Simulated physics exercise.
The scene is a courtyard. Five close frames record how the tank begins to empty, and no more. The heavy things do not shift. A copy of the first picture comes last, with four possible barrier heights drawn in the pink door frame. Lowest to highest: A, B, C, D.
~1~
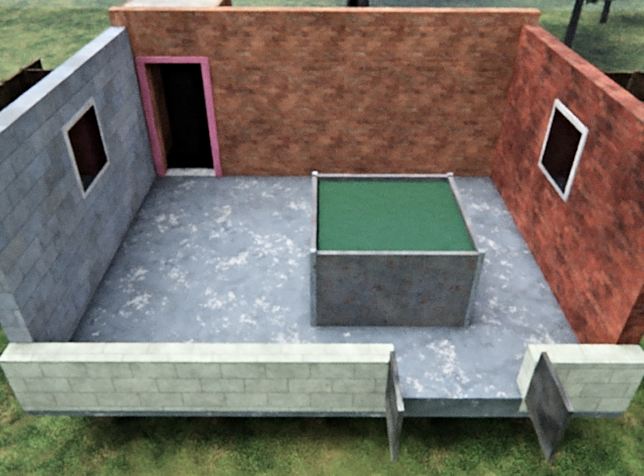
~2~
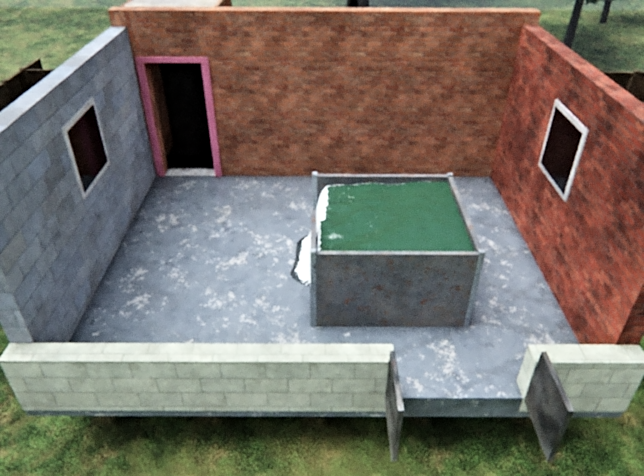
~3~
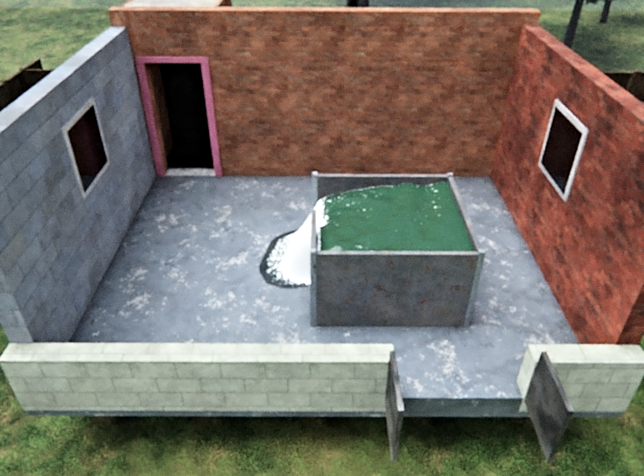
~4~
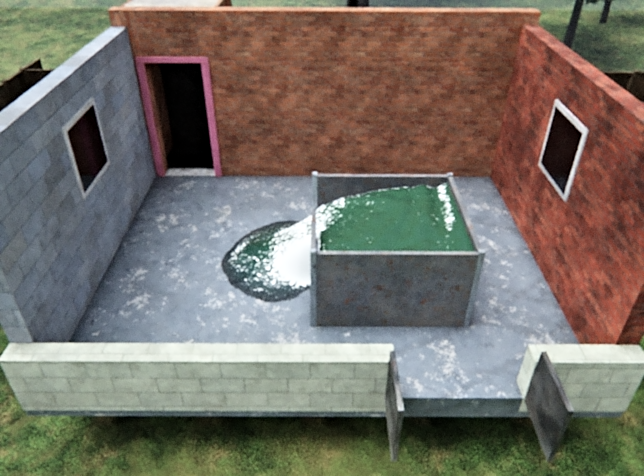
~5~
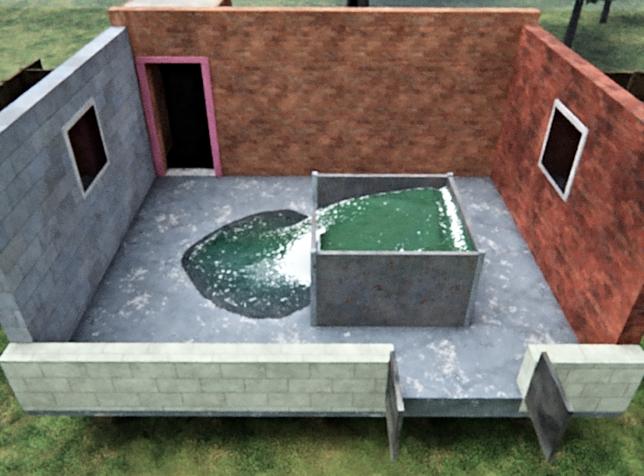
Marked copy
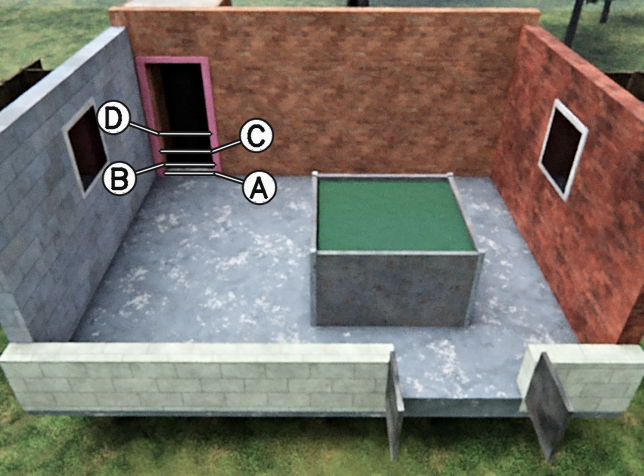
Green water pouring from the left side of a raised tank and spreading leftward across the grey floor of a walled courtyard.
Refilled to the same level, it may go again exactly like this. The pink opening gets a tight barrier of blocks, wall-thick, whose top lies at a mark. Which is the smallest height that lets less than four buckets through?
I would pick line C.
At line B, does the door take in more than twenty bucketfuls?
No.
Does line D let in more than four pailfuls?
No.
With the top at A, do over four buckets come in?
Yes, it does.
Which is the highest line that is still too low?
It is B.
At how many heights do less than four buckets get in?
Two of the four.
On the marked copy, A at (190, 173); B at (188, 164); C at (186, 151); D at (184, 133); from the bottom up A, B, C, D.
Choosing A, dozens of bucketfuls pour in.
Choosing B, about 10 bucketfuls get in.
Choosing C, a splash gets over, under a bucket.
Choosing D, nothing gets over.
